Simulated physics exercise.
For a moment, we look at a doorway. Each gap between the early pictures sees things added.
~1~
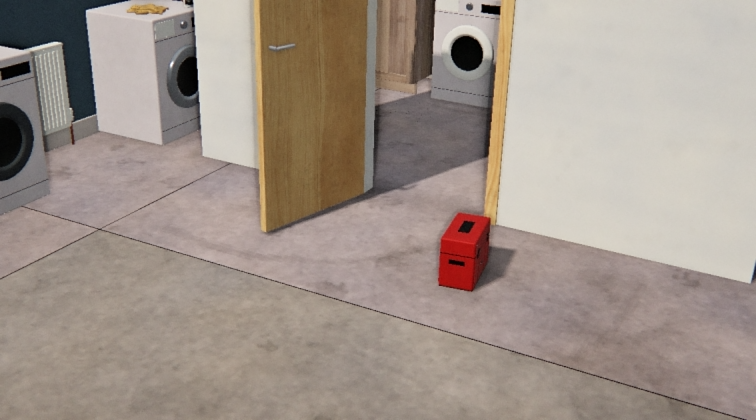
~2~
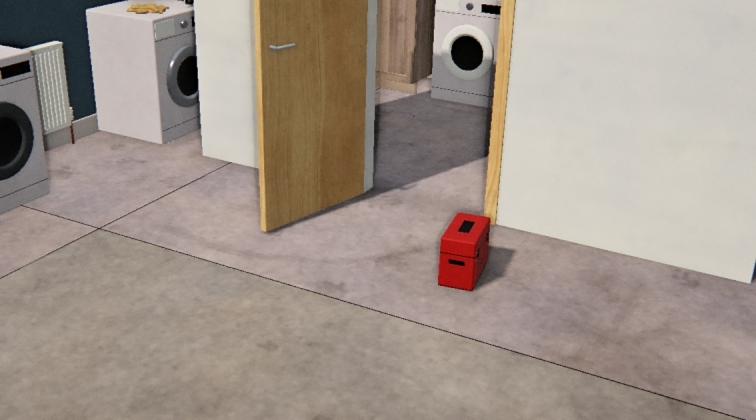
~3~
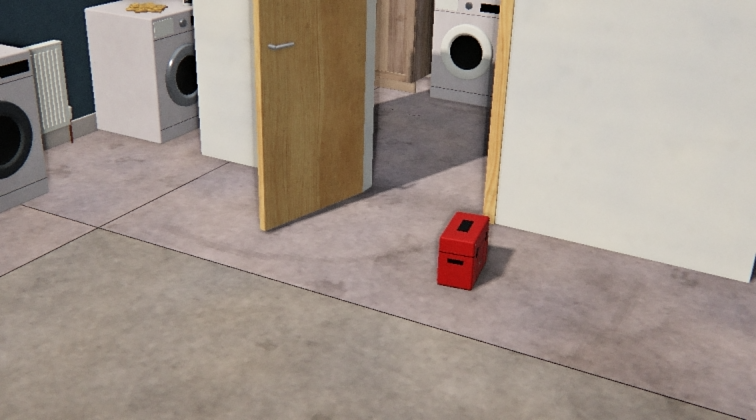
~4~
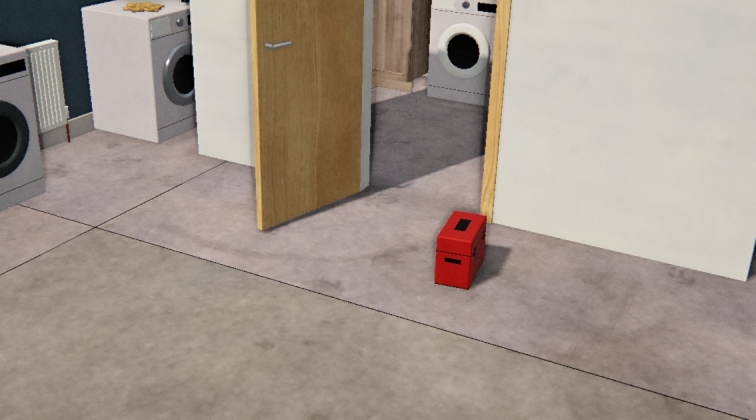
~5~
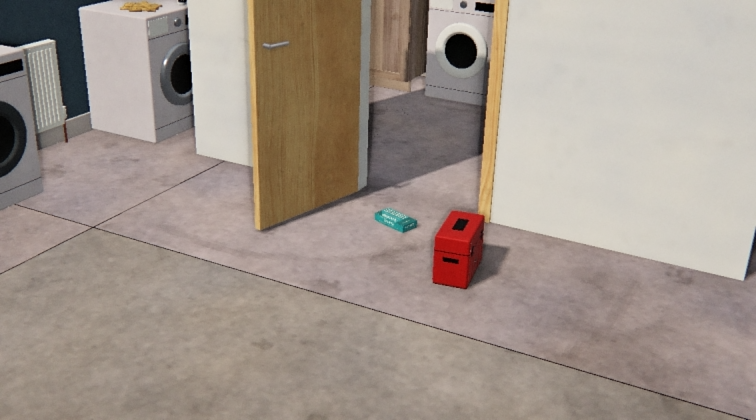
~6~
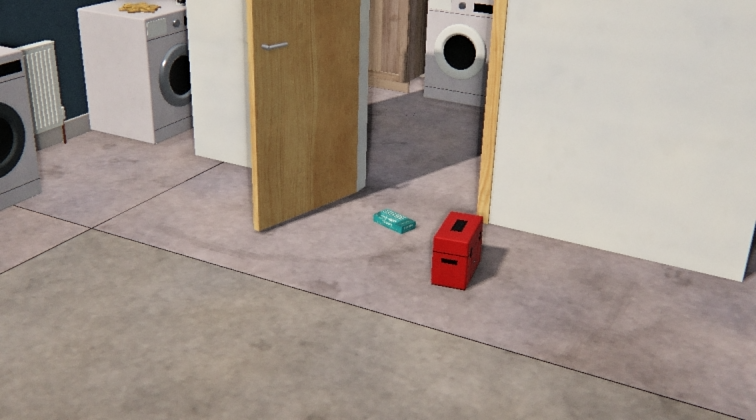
A turquoise packet appears on the floor between the wide-open wooden door and a red toolbox, absent at first and then suddenly there late in the clip. Apart from a very slight shift of the view, nothing else moves, and the door, toolbox and white washing machines stay still around the packet.
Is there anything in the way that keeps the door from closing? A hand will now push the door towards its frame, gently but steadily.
Okay, the door ends up flush with the frame.
Then, 0.90 s past the last view, door at 65°.
Then, 1.40 s past the last view, door at 25°; turquoise packet displaced about its own width near (419, 217).
Then, 1.60 s past the last view, door at 9°; turquoise packet displaced about its own width near (435, 210).
Finally, door at 0°; moved from the start, turquoise packet; red toolbox still in place. Final places as the last picture's camera would see them, turquoise packet near (445, 202).
